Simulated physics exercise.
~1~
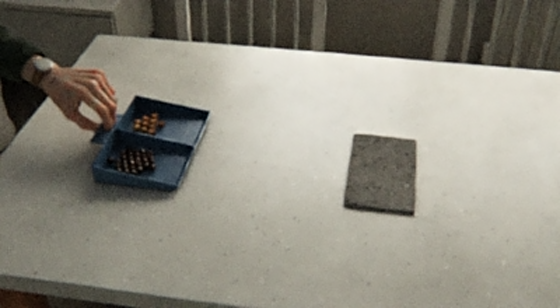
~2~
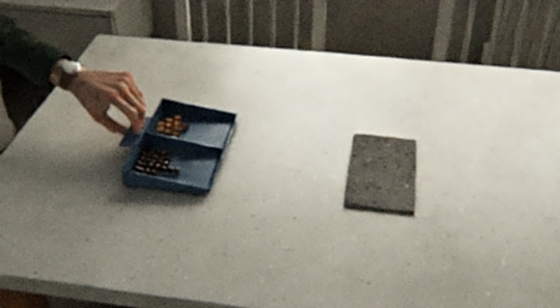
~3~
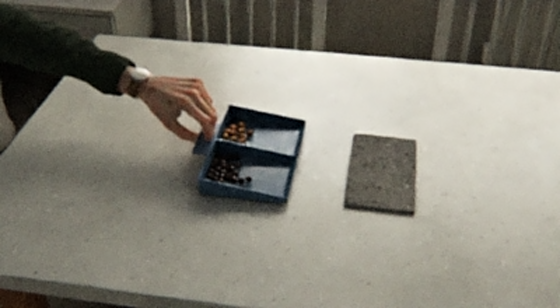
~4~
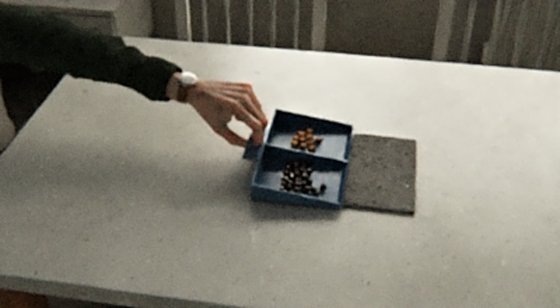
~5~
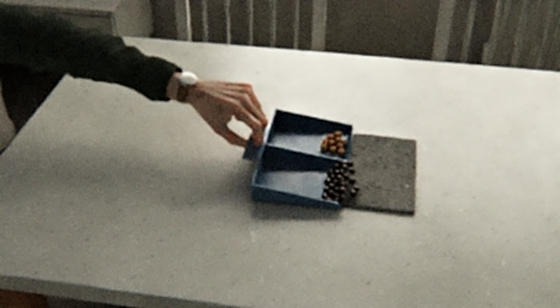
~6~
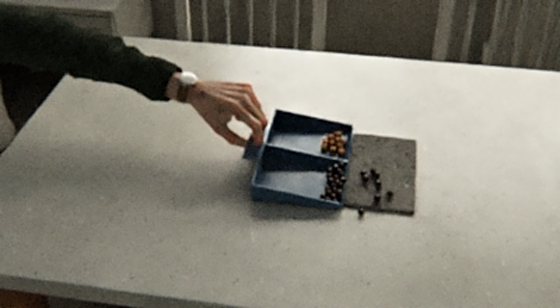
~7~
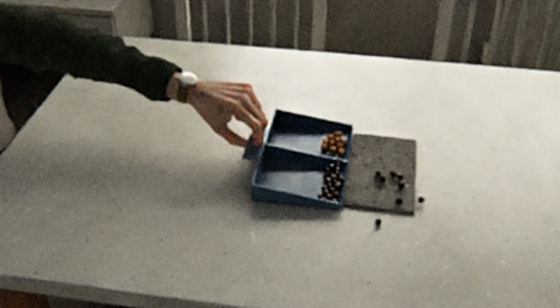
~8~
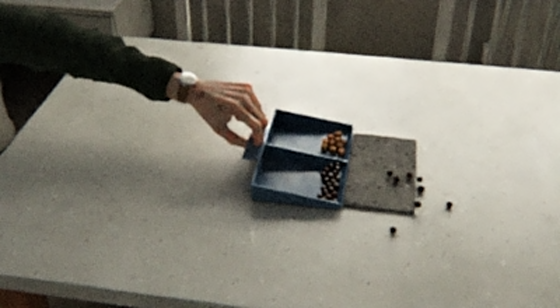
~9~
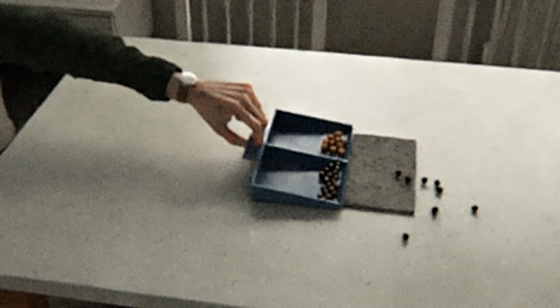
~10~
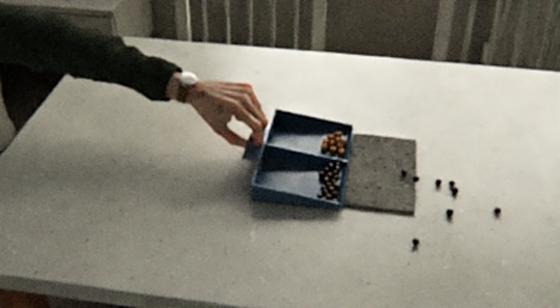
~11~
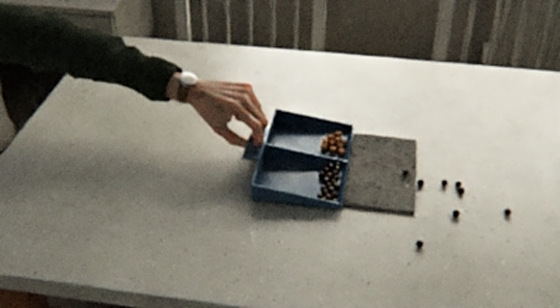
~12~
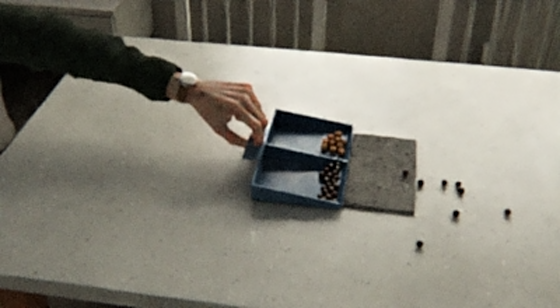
On a pale tabletop, a hand slides a blue divided tray right against a dark slab, some dark beads spilling, orange ones staying inside.
